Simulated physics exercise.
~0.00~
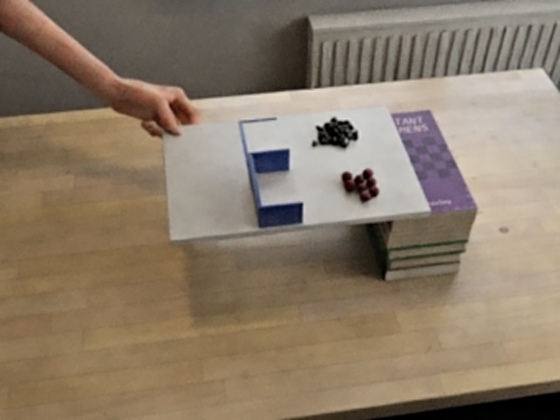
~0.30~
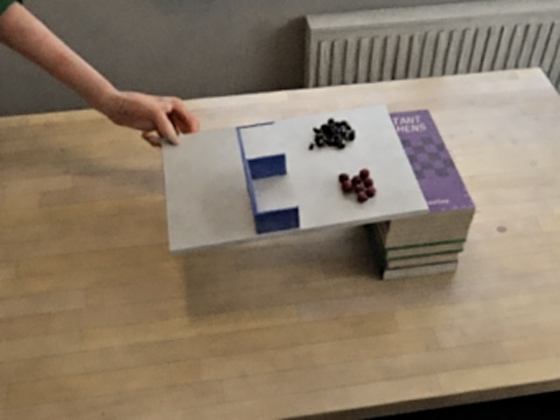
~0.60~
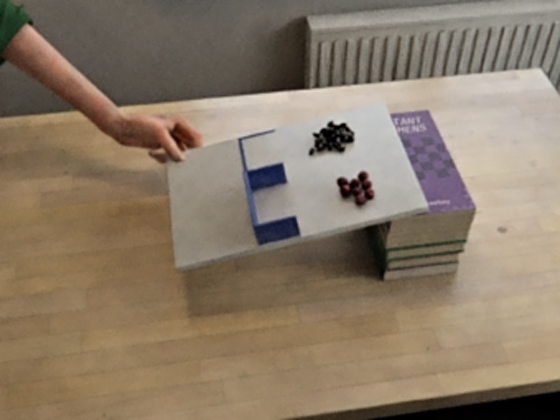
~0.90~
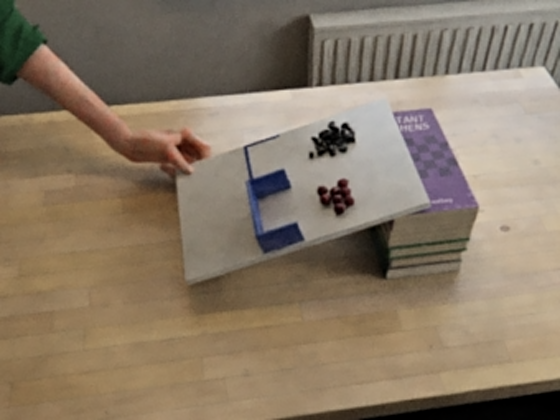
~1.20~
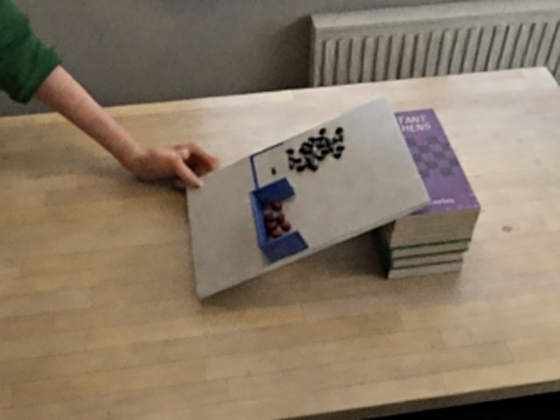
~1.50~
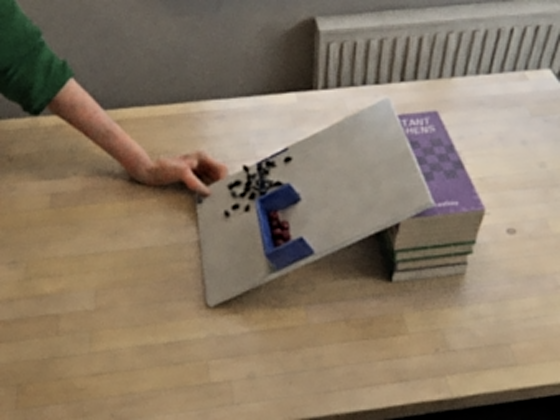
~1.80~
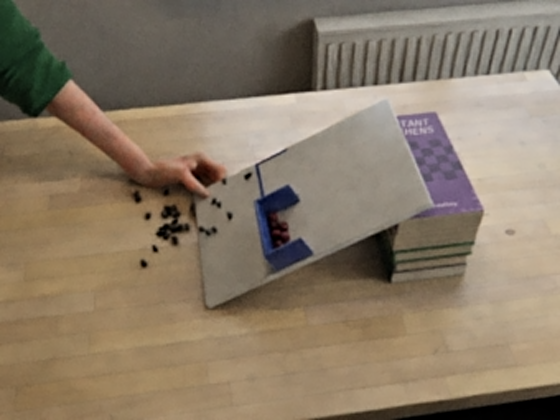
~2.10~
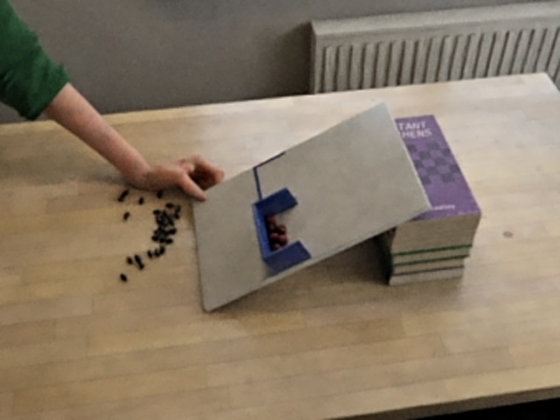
On a pale wooden table beside a grey wall with a radiator, seen from above at an angle, a hand at the left holds one end of a whitish board whose right end rests on books topped by a purple cover. Small black pieces lie at the back and dark red ones nearer the front, with blue barriers to their left. The hand lowers its end, steepening the board. The red pieces slide first and gather inside the front barrier. The black ones follow, pass the back barrier and spill off, ending scattered on the table while the red stay held.
